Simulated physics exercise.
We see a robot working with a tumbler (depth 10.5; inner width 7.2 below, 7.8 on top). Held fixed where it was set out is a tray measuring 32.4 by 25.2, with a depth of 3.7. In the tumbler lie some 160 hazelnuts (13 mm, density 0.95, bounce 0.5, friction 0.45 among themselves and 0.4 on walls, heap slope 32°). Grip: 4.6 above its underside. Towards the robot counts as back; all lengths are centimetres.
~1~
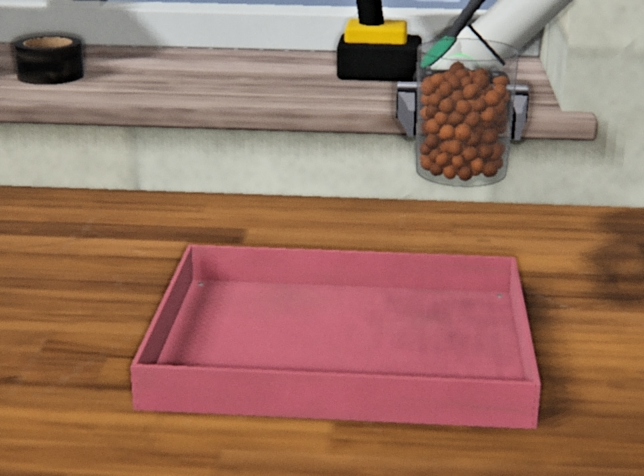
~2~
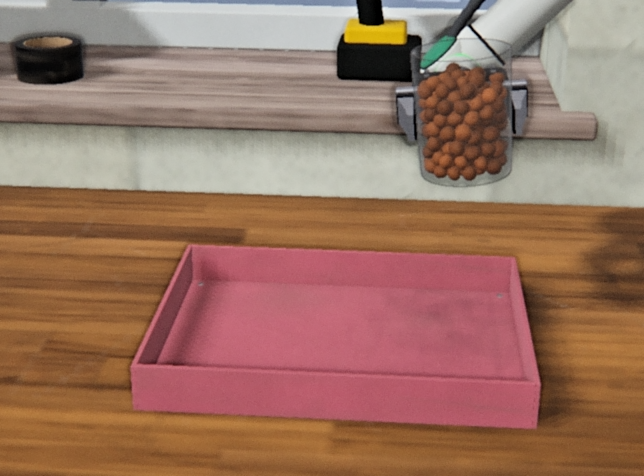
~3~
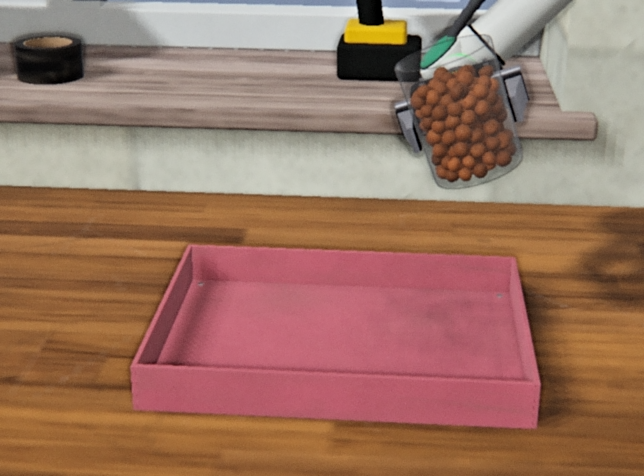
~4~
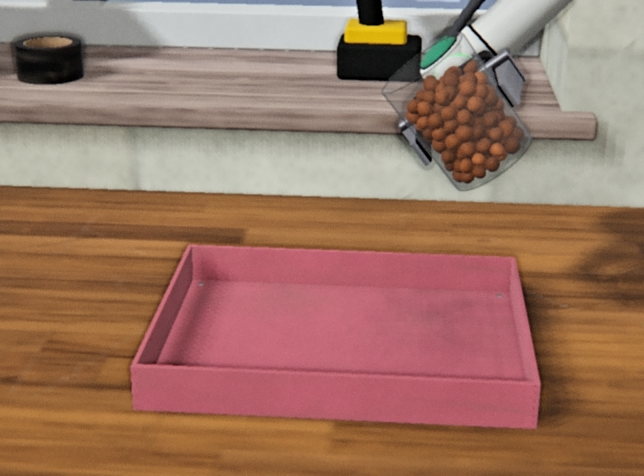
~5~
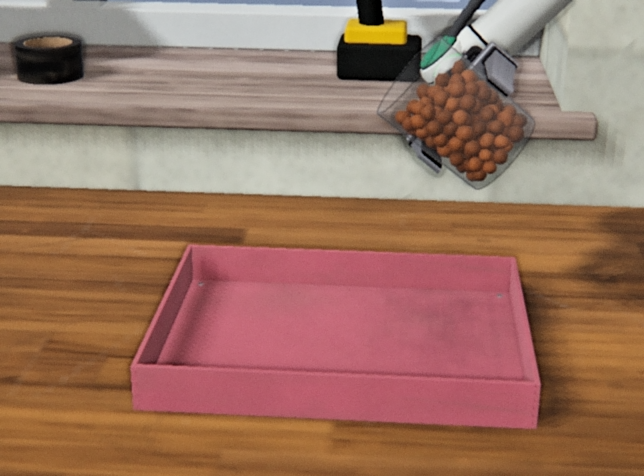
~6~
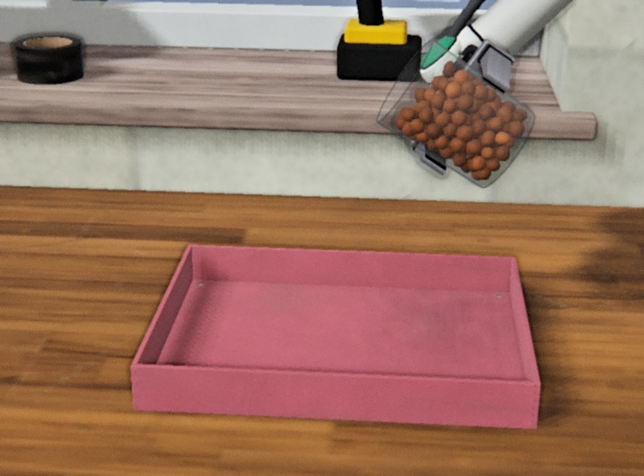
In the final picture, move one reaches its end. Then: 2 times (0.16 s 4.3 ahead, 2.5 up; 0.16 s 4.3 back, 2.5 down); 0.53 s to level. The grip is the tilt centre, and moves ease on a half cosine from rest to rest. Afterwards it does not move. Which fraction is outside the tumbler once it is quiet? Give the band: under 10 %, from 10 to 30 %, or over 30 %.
The share falls between 10 and 30 %.
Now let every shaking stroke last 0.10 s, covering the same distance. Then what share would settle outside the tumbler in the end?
Estimate: Close to 55 percent.
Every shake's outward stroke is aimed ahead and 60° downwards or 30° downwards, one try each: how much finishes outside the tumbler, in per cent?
Near 0 and 0 percent respectively.
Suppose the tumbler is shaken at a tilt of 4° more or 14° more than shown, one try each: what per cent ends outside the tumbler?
Roughly 20 per cent on the first try and 35 per cent on the second.
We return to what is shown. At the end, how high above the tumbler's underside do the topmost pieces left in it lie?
The top sits some 9.0 cm up.
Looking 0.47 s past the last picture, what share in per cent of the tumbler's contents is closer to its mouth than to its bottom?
Roughly 40 %.
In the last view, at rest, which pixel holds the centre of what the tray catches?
Near (308, 339).
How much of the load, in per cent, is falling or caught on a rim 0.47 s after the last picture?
That comes to about 0 per cent, more or less.
Then, 0.47 s later, tilted 57° forward, highest piece 27 above the table; 148 in the tumbler, 10 in the tray.
Then, 0.94 s later, tilted 23° forward, highest piece 27 above the table; 135 in the tumbler, 23 in the tray.
Then, 1.37 s later, level, highest piece 27 above the table; 135 in the tumbler, 23 in the tray.
Then, 2.42 s later, level, highest piece 26 above the table; 135 in the tumbler, 23 in the tray.
At rest, 135 in the tumbler, 23 in the tray. That is 15 % outside the tumbler.
